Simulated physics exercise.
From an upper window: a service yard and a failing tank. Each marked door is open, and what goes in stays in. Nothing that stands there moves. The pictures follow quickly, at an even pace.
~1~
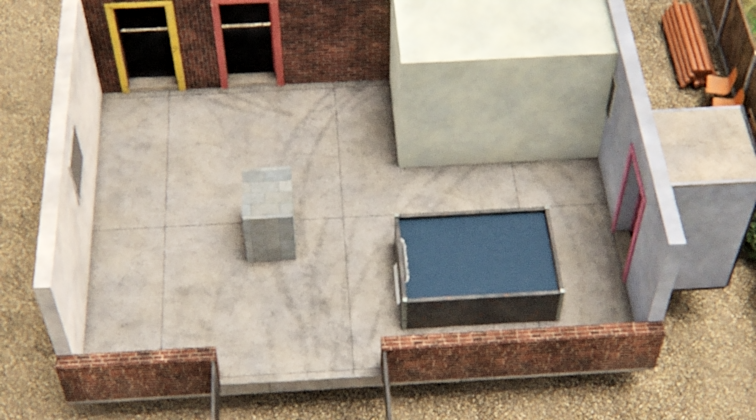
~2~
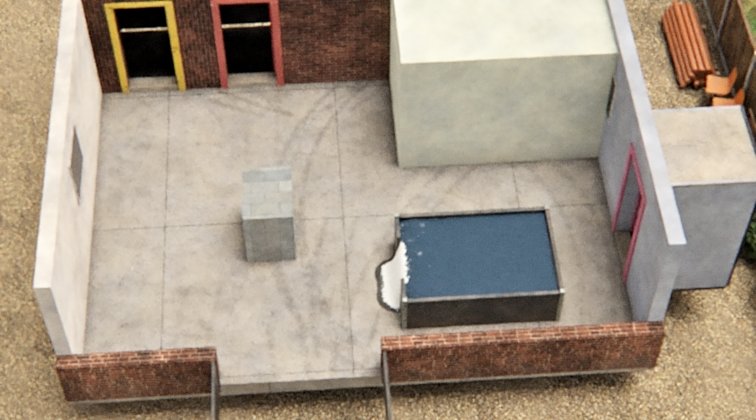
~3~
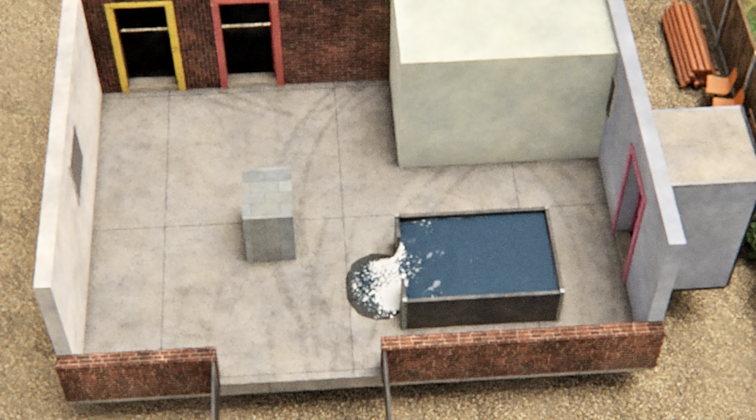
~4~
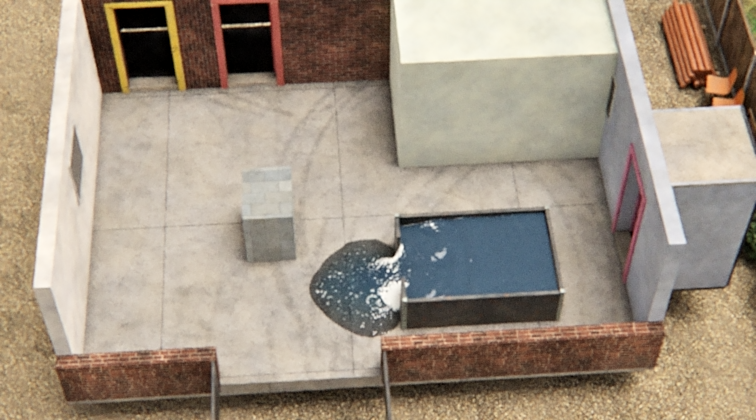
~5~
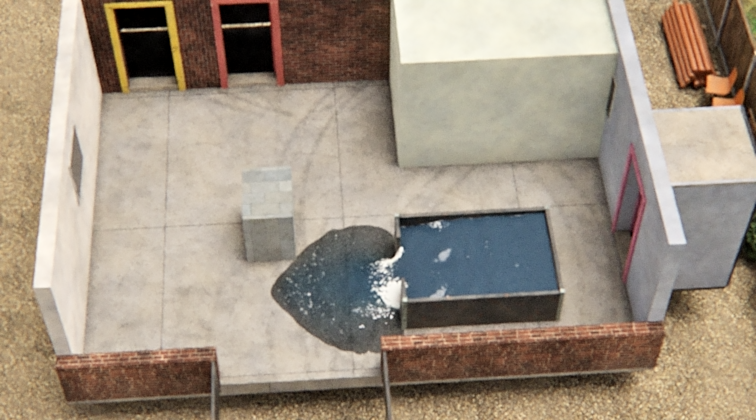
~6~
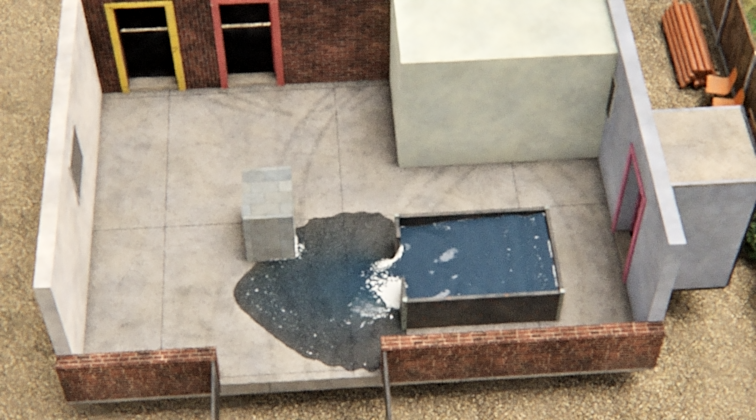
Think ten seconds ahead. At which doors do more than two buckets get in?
The red door admits no more than that; the yellow door admits no more than that; the pink door admits no more than that.
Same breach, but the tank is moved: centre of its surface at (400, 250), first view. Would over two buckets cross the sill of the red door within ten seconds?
The red door lets less in.
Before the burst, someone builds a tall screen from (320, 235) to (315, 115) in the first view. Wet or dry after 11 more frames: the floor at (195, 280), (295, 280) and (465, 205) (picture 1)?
As listed: Under water, wet, free of water.
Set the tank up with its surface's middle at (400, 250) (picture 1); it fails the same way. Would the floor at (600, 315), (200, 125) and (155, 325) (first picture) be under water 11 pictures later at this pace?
In turn: Dry, clear, flooded.
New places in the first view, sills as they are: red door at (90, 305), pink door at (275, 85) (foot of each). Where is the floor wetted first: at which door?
The red one.
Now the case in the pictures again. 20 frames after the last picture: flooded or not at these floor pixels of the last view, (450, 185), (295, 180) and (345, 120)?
In turn: No water, awash, flooded.
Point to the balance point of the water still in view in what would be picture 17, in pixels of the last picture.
Close to (392, 281).
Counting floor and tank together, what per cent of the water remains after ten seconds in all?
Roughly 82 per cent.
A moment on, water covers 30 % of the floor; the red door not reached, the yellow door not reached, the pink door not reached.
Next, water covers 40 % of the floor; the red door not reached, the yellow door not reached, the pink door not reached.
Then, water covers 50 % of the floor; the red door wet at the sill, nothing in, the yellow door not reached, the pink door not reached.
Later, water covers 65 % of the floor; the red door wet at the sill, nothing in, the yellow door wet at the sill, nothing in, the pink door not reached.
In the end, water covers 75 % of the floor; the red door under two buckets in, the yellow door under two buckets in, the pink door not reached.
